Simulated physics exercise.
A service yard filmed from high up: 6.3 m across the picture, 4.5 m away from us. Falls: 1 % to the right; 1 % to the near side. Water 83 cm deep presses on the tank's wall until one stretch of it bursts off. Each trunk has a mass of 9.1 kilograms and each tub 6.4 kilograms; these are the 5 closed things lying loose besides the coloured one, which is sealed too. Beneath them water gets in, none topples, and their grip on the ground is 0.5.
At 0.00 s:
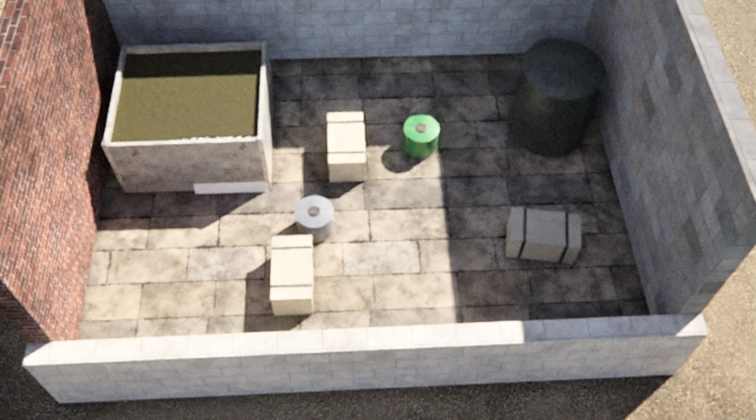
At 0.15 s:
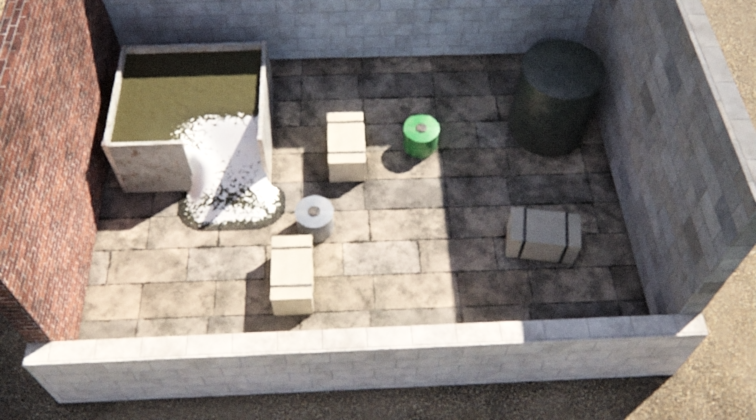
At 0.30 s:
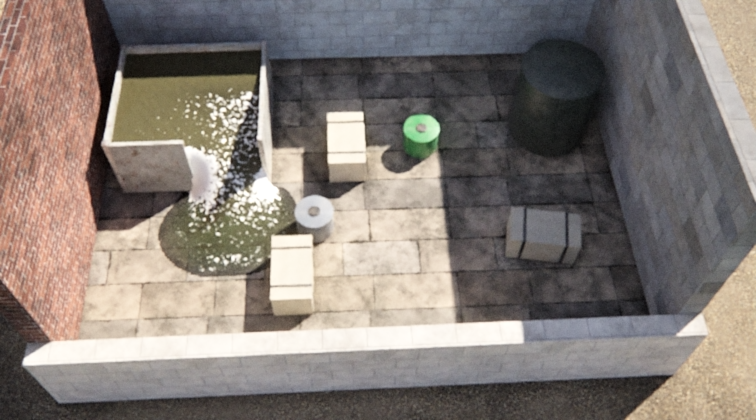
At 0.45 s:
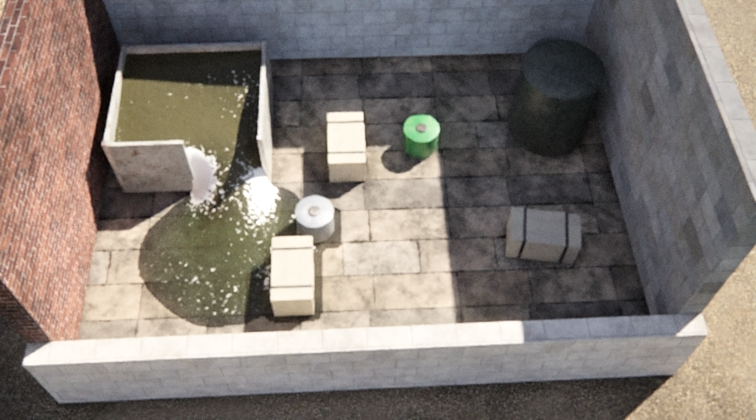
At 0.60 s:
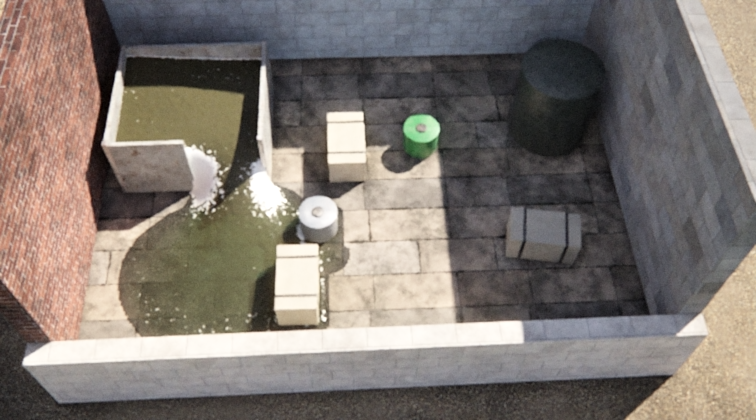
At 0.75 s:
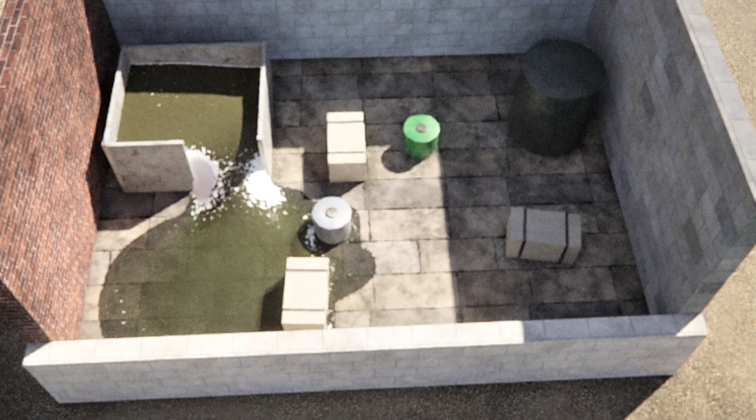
Murky water bursts from an open-topped, pale-walled tank in the upper left corner of a walled paved yard, seen from high above by a still camera. A green tub stands near the middle, with a whitish drum, three pale strapped boxes and a large dark cylinder around it. The pool spreads across the left paving, reaching the drum and nearest box, which shift slightly rightward.
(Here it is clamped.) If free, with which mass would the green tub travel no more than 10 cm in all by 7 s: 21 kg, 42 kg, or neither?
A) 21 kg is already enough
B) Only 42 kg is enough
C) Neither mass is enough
(A) 21 kg is already enough.
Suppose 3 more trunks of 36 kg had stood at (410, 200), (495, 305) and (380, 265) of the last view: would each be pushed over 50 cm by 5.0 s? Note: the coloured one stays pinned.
Taking them one by one: Below the mark; above the mark; above the mark.
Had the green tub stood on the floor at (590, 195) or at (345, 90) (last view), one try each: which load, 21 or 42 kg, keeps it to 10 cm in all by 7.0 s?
No option, then light one suffices.
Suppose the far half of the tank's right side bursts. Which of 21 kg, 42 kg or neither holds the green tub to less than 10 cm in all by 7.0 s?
Then, in short, both are too little.
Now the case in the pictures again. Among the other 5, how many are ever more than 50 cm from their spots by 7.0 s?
That makes 4.
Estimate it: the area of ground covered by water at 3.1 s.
About 17 m2.
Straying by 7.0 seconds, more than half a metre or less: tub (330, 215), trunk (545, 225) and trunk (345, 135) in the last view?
Shift vs threshold, in turn: Goes outside / goes outside / stays inside.
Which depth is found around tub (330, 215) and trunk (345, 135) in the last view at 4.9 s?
First roughly 3 cm, second roughly 0 cm.
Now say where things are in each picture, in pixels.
The green tub at (421, 128) rests on the ground; 2.6 m2 under water; 0 of 6 have shifted, in the first frame.
The green tub at (421, 128) rests on the ground; 3.3 m2 under water; 0 of 6 have shifted, in the second frame.
The green tub at (421, 128) rests on the ground; 4.3 m2 under water; 0 of 6 have shifted, in the third frame.
The green tub at (421, 128) rests on the ground; water covers 5.3 m2; 0 of 6 have shifted, in the fourth frame.
The green tub at (421, 128), on the bottom; water covers 6.6 m2; 1 of 6 have shifted, in the fifth frame.
The green tub at (421, 128) rests on the ground; 7.6 m2 under water; 2 of 6 have shifted, in the sixth frame.
After 1.4 s the green tub would be 0 cm from its start with 21 kg and 0 cm from its start with 42 kg; 0 cm of water round it then.
After 3.1 s the green tub would be 0 cm from its start with 21 kg and 0 cm from its start with 42 kg; 0 cm of water round it then.
After 4.9 s the green tub would be 0 cm from its start with 21 kg and 0 cm from its start with 42 kg; 3 cm of water round it then.
After 7.0 s the green tub would be 5 cm from its start with 21 kg and 1 cm from its start with 42 kg; 6 cm of water round it then.
